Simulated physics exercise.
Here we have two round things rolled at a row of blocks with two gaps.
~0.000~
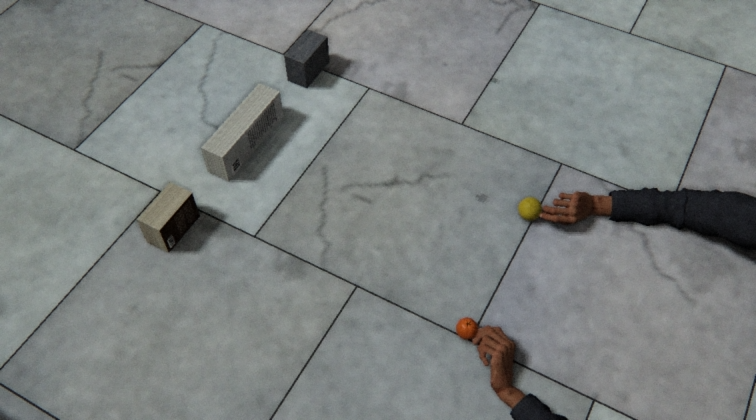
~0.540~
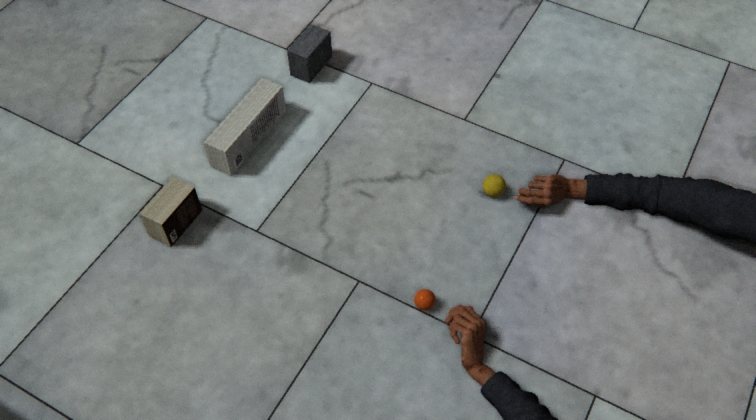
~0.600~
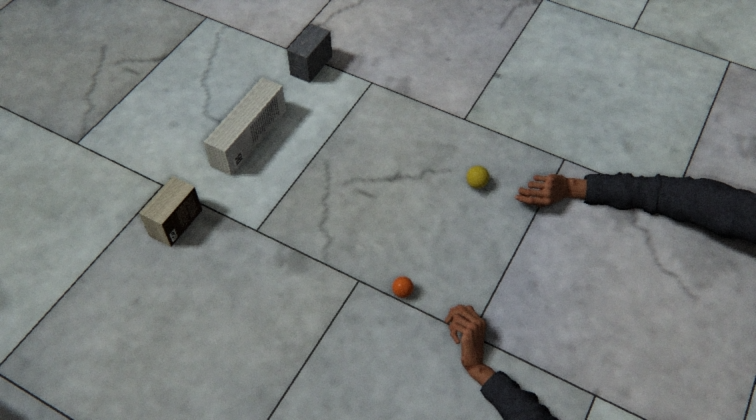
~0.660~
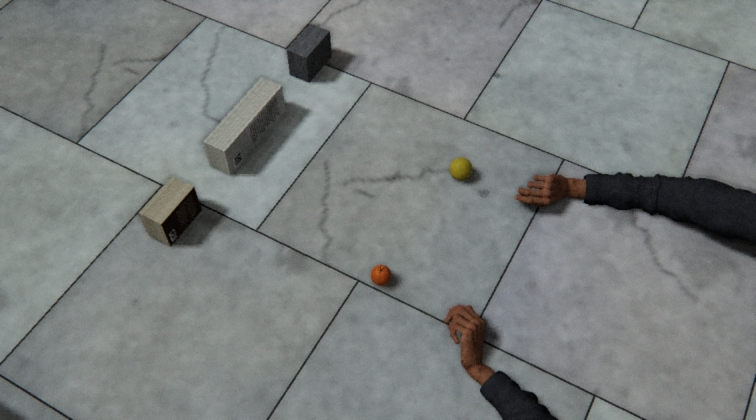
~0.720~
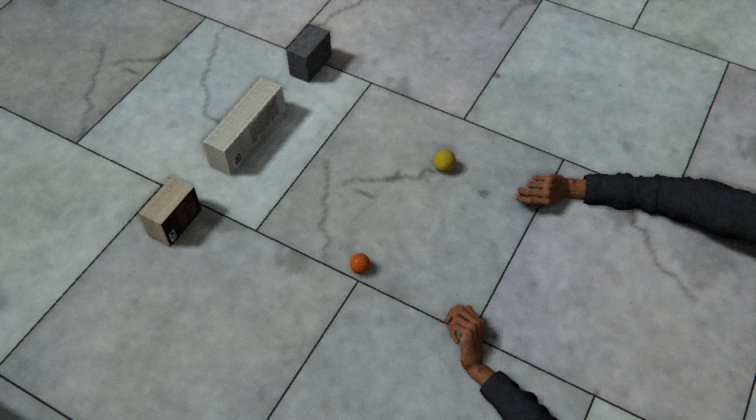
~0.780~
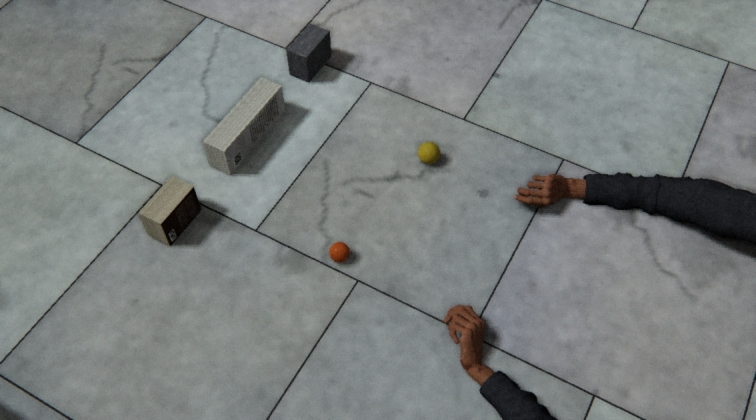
At the start, two hands hold a yellow ball and an orange ball on a grey tiled floor, across from three blocks set in a row. The hands release them, and both balls roll steadily toward the upper left, side by side, while the hands stay behind, resting still.
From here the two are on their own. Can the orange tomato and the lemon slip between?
Here the orange tomato rolls through, the lemon rolls through.
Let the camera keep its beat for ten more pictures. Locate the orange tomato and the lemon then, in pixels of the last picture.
The orange tomato at (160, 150), the lemon at (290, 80).
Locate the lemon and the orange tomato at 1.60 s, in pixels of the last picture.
Near (241, 59) and (103, 121).
After 1.14 s, orange tomato heading on near (227, 190); lemon heading on near (341, 109).
After 1.60 s, orange tomato heading on near (103, 121); lemon heading on near (241, 59).
After 2.00 s, orange tomato heading on near (10, 69); lemon heading on near (164, 20).
By the end (2.3 s), the orange tomato passes through its gap; the lemon passes through its gap.
